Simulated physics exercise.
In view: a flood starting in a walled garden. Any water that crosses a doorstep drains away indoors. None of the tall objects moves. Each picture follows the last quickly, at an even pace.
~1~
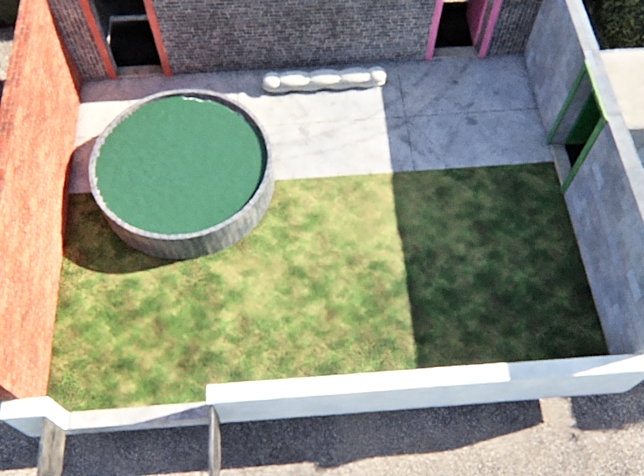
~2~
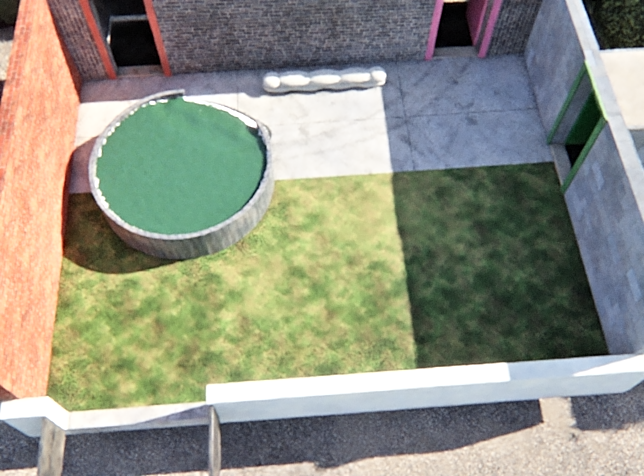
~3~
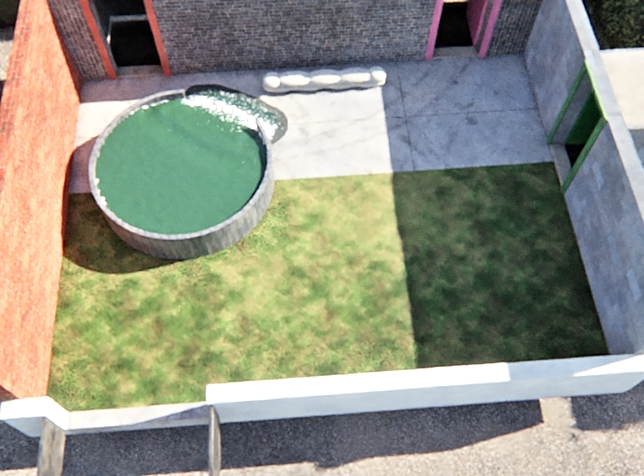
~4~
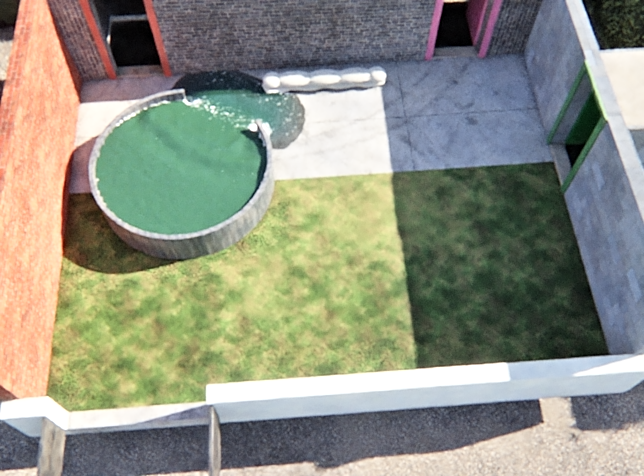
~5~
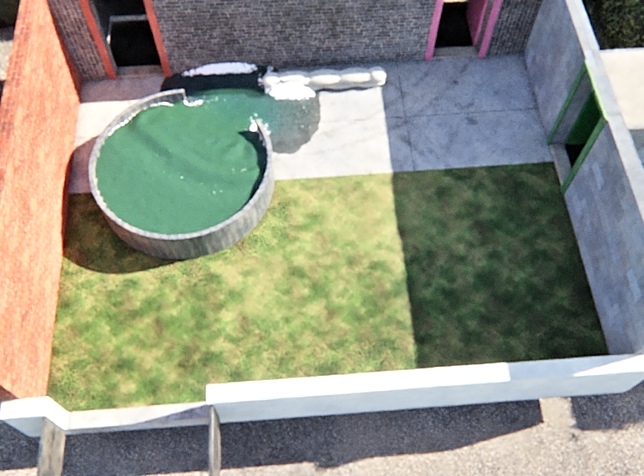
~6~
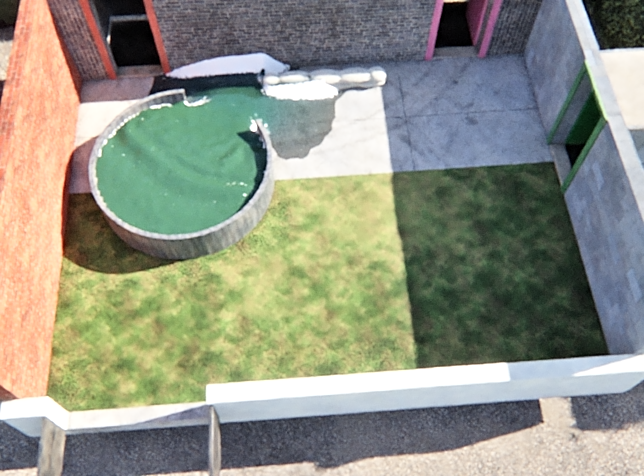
At first, a round pool of green water sits whole and still in a walled garden. Then its far side opens, and water pours through the gap onto the pale paving, spreading around the white sandbags and splashing up against the brick wall behind while ripples cross the pool.
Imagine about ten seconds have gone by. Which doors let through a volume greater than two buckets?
Checking each one: The red door lets through more; the green door lets through more; the pink door lets through more.
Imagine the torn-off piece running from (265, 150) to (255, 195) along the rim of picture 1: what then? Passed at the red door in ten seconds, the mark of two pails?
As for the red door, it stays below the mark.
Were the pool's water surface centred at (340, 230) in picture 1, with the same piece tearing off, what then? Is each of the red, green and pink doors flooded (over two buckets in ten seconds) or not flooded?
Red door: Misses the threshold. Green door: Overshoots the limit. Pink door: Overshoots the limit.
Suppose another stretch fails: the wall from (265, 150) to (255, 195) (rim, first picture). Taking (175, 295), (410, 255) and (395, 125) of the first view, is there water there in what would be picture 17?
The three spots, in order, are spared, inundated and inundated.
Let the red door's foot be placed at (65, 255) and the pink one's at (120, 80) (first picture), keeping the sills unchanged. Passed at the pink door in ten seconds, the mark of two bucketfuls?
Lab note: Pink door exceeds it.
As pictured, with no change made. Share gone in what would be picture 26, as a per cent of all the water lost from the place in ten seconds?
I'd put it at 5 per cent.
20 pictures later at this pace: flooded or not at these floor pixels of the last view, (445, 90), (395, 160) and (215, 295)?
First spot soaked, second soaked, third not wet.
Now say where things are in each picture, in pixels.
In the first frame, the pool at (182, 162) is whole and still.
In the second frame, the front is at a hidden place, out from the gap on the pool's far side.
In the third frame, the front is at (196, 88), out from the gap on the pool's far side.
In the fourth frame, water pours out on the pool's far side and has run to (187, 79).
In the fifth frame, the front is at (314, 94), out from the gap on the pool's far side.
In the sixth frame, the front is at (340, 92), out from the gap on the pool's far side.
A moment on, water covers 15 % of the floor; the red door wet at the sill, nothing in, the green door not reached, the pink door not reached.
Next, water covers 25 % of the floor; the red door under two buckets in, the green door not reached, the pink door wet at the sill, nothing in.
Then, water covers 45 % of the floor; the red door under two buckets in, the green door under two buckets in, the pink door under two buckets in.
Later, water covers 70 % of the floor; the red door over two buckets in, the green door over two buckets in, the pink door under two buckets in.
In the end, water covers 95 % of the floor; the red door over two buckets in, the green door over two buckets in, the pink door over two buckets in.
